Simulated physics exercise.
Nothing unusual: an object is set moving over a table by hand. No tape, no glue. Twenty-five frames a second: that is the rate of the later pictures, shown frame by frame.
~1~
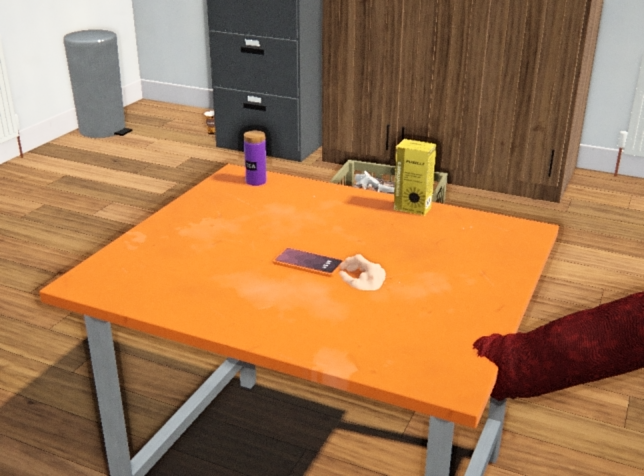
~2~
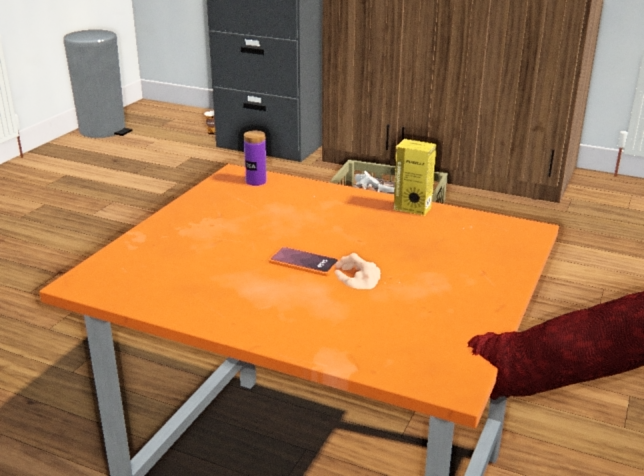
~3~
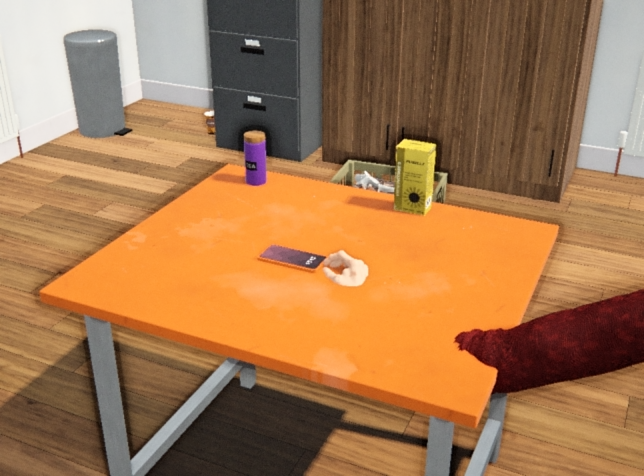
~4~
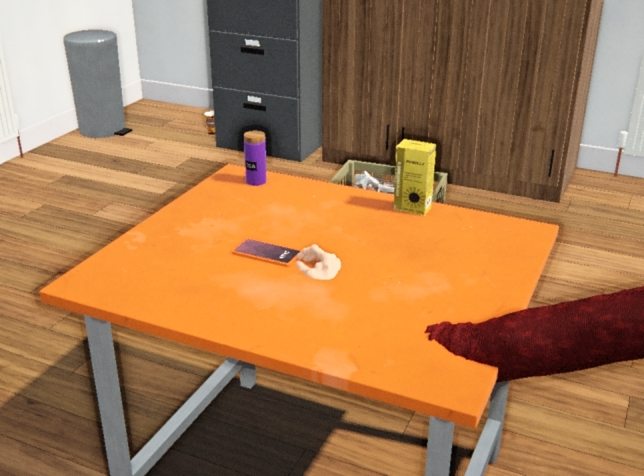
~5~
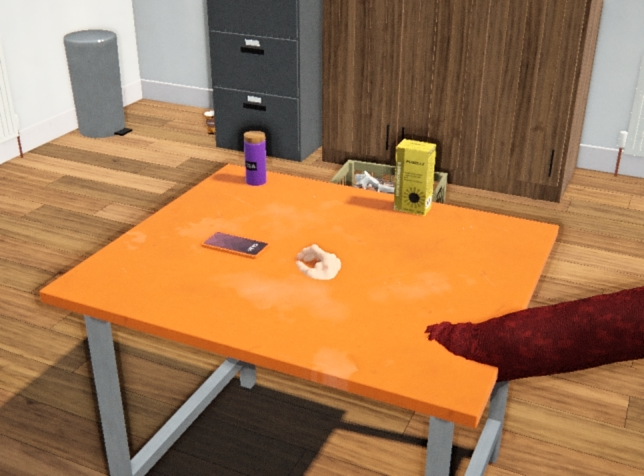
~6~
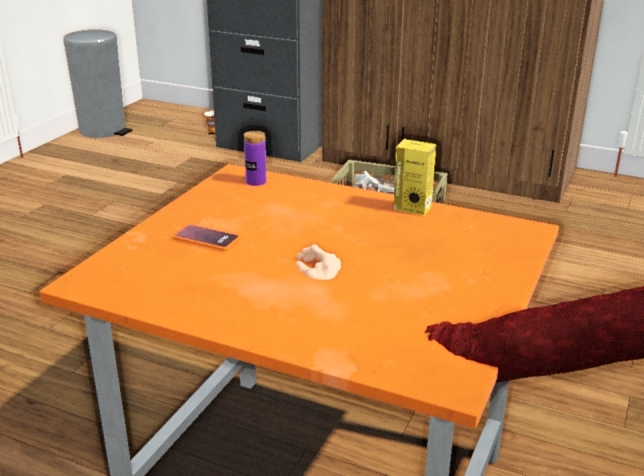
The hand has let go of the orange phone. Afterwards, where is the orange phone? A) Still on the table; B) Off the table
Off the table.
Then, 0.10 s on from there, orange phone shifted well along near (143, 223).
Then, 0.30 s on from there, orange phone now off the table.
Then, 0.40 s on from there, things are still on the move.
Then, 0.50 s on from there, as before.
In the end, off the table, orange phone.
